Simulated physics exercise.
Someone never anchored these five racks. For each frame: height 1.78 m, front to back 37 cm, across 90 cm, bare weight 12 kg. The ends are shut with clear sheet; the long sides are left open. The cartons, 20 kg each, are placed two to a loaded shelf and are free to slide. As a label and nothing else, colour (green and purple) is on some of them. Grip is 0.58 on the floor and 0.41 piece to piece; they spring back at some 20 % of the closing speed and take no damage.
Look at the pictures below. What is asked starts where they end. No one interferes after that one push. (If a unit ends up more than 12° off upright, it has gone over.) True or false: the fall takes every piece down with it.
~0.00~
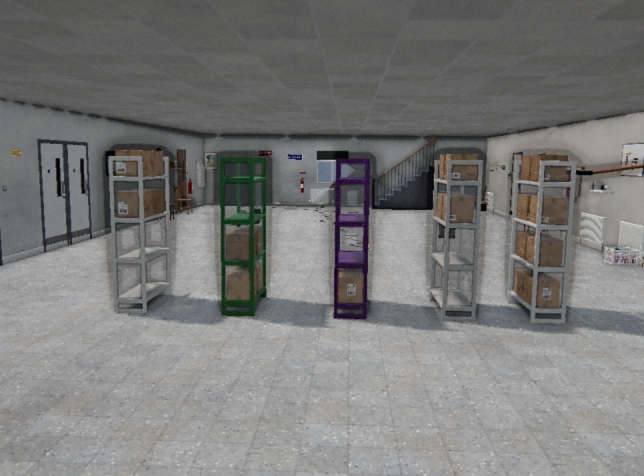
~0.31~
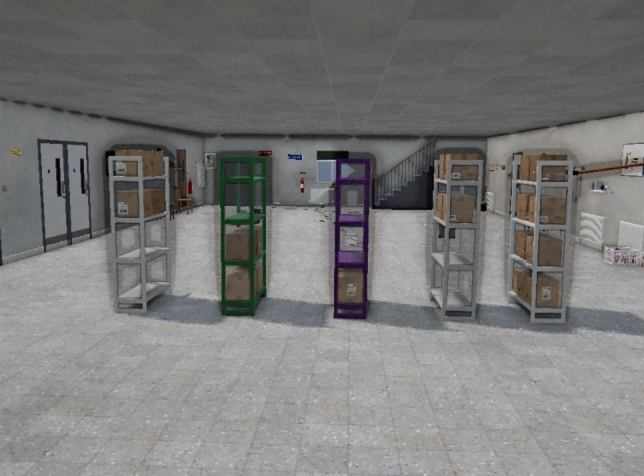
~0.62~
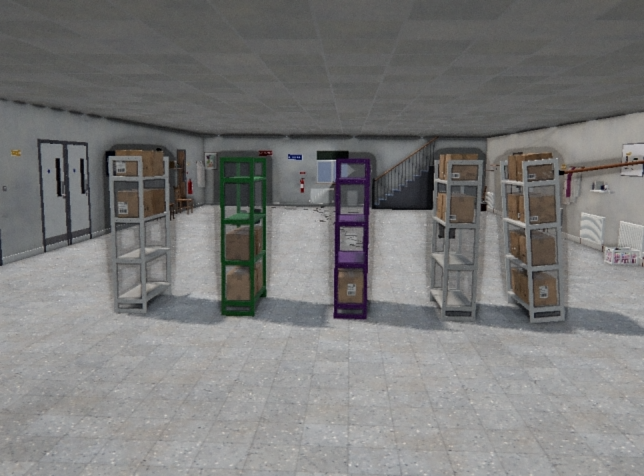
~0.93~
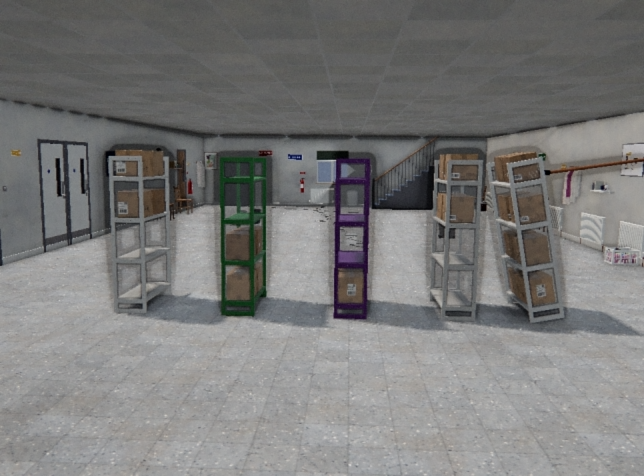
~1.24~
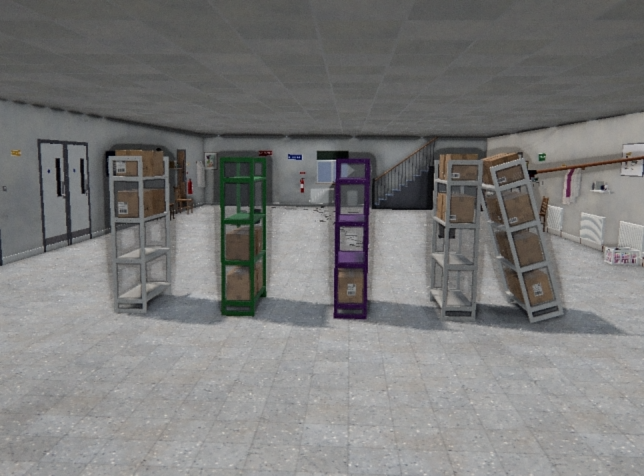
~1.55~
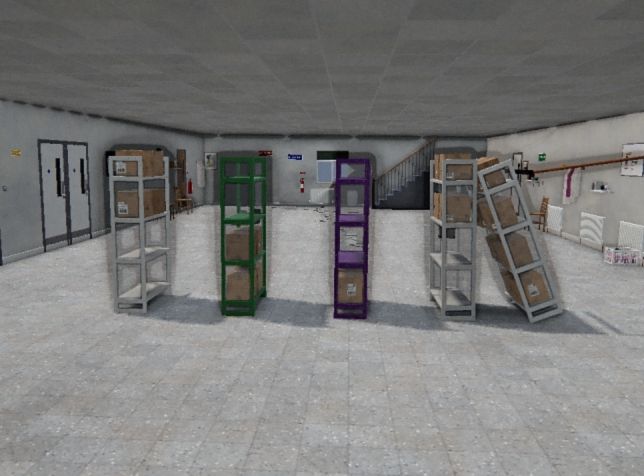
False, not every piece goes over.
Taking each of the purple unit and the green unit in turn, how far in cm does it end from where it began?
The purple one ends 90 cm from its start and the green one 50 cm.
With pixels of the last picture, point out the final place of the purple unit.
Its centre ends up near pixel (281, 250) in the last picture.
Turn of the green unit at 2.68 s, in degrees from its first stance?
About 20°.
After 1.94 s, 4 cartons spilt or dropped; 1 of the 4 other units over.
After 2.32 s, 8 cartons spilt or dropped; 1 of the 4 other units over; purple unit 8° from how it stood.
After 2.68 s, 12 cartons spilt or dropped; 3 of the 4 other units over; purple unit 46° from how it stood; green unit 19° from how it stood.
After 3.20 s, 15 cartons spilt or dropped; 3 of the 4 other units over; purple unit 47° from how it stood; green unit 28° from how it stood.
In the end (4.9 s), 18 cartons spilt or dropped; 3 of the 4 other units over; purple unit 53° from how it stood; green unit 27° from how it stood. One left standing. From the last view, middles, purple unit near (281, 250), green unit near (203, 233).
